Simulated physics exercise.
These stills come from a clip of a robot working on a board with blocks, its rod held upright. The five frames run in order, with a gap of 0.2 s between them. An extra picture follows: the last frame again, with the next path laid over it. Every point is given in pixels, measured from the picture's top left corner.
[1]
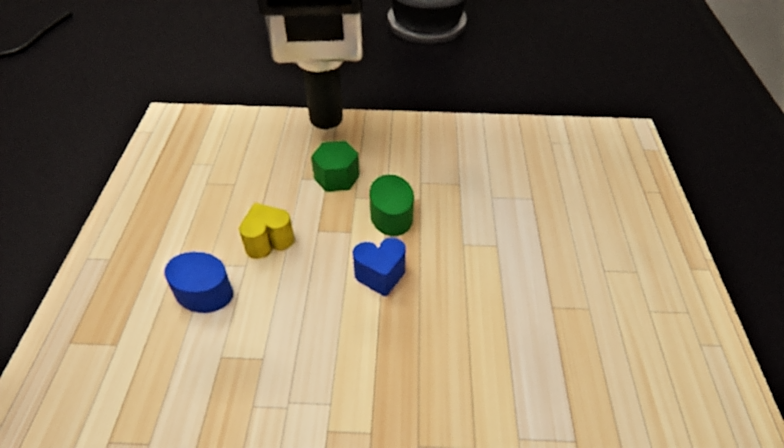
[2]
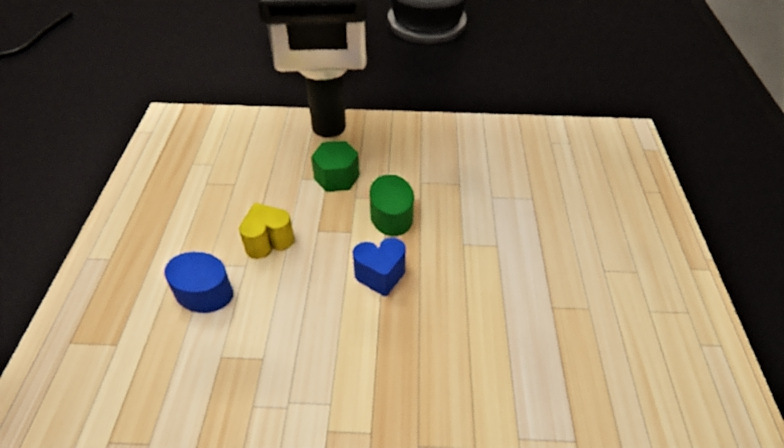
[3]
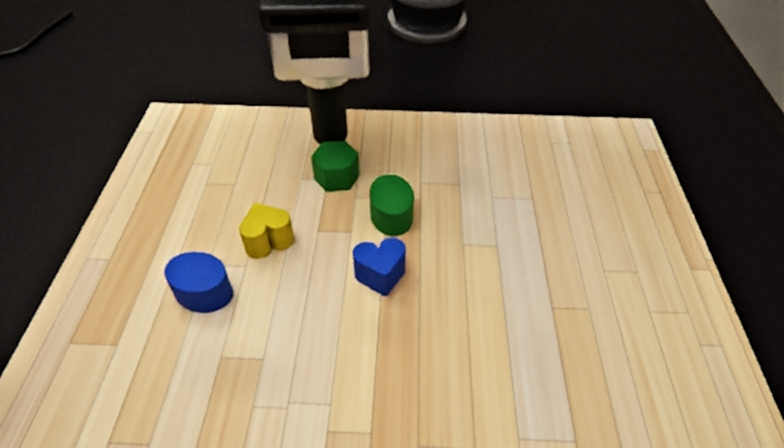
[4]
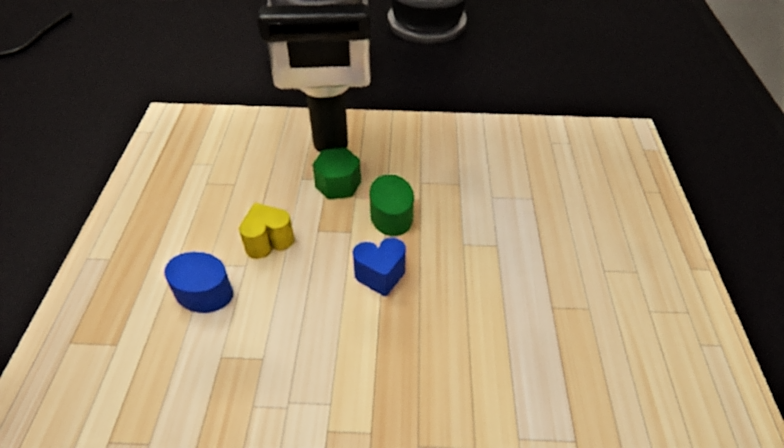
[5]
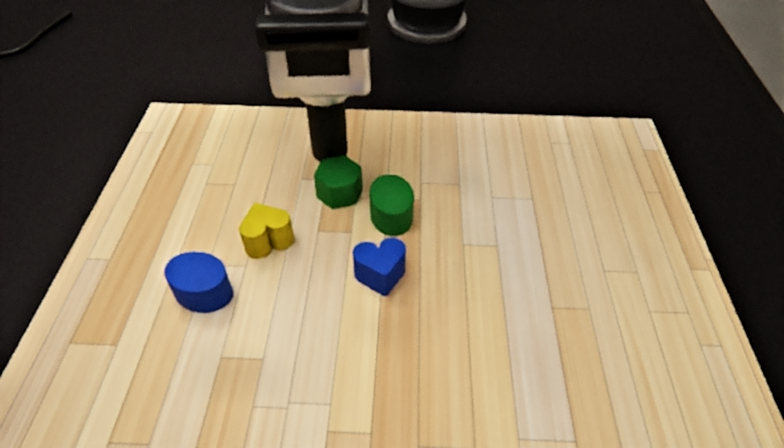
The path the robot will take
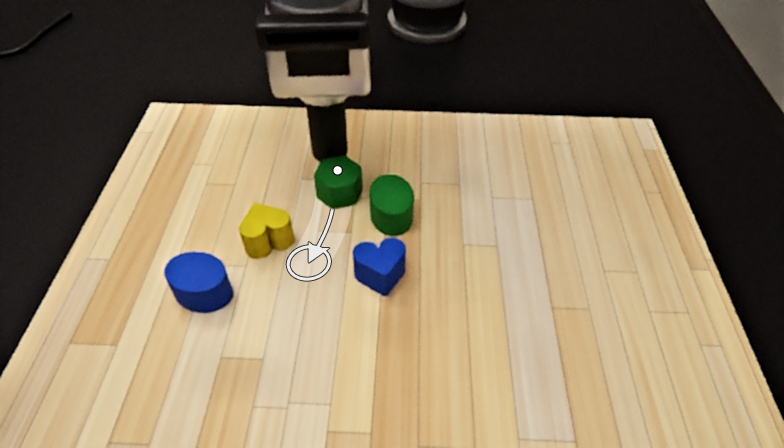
A robot arm with a black rod moved slightly down the wooden board and nudged the green hexagon a short way toward the viewer, while the yellow, blue and other green blocks stayed still.
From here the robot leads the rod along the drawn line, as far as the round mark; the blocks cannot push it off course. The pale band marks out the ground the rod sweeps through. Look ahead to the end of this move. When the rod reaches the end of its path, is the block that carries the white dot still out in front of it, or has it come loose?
It slips out to the side or back.
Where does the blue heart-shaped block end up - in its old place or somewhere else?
When the path is over, the blue heart-shaped block has left its spot.
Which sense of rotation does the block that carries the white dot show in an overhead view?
Turns anticlockwise.
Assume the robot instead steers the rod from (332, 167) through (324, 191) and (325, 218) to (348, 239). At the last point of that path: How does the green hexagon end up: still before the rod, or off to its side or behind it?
Before the rod.
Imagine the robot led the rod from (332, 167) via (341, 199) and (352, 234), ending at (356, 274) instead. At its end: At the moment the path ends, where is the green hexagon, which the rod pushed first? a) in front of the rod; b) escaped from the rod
(a)
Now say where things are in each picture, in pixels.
In the first frame, rod's lower end (327, 120); yellow heart-shaped block (263, 219); green hexagon (335, 154); blue heart-shaped block (380, 254).
In the second frame, rod (329, 128); blocks still.
In the third frame, rod (331, 137); blocks still.
In the fourth frame, rod (331, 145); green hexagon (336, 162).
In the fifth frame, rod (330, 153); yellow heart-shaped block (263, 219); green hexagon (338, 170); blue heart-shaped block (380, 254).
Drawn move, from (332, 167) over (334, 196) and (327, 228) to (309, 263); the dot is on the green hexagon.
The first path, step by step. One third of the way, rod (333, 184); green hexagon (346, 203), turned 15° anticlockwise.
Two thirds of the way, rod (325, 215); green hexagon (349, 233), turned 30° anticlockwise; blue heart-shaped block (384, 258), turned 15° anticlockwise.
At the end, rod (307, 249); yellow heart-shaped block still; green hexagon (347, 255), turned 50° anticlockwise; blue heart-shaped block (391, 265), turned 50° anticlockwise.
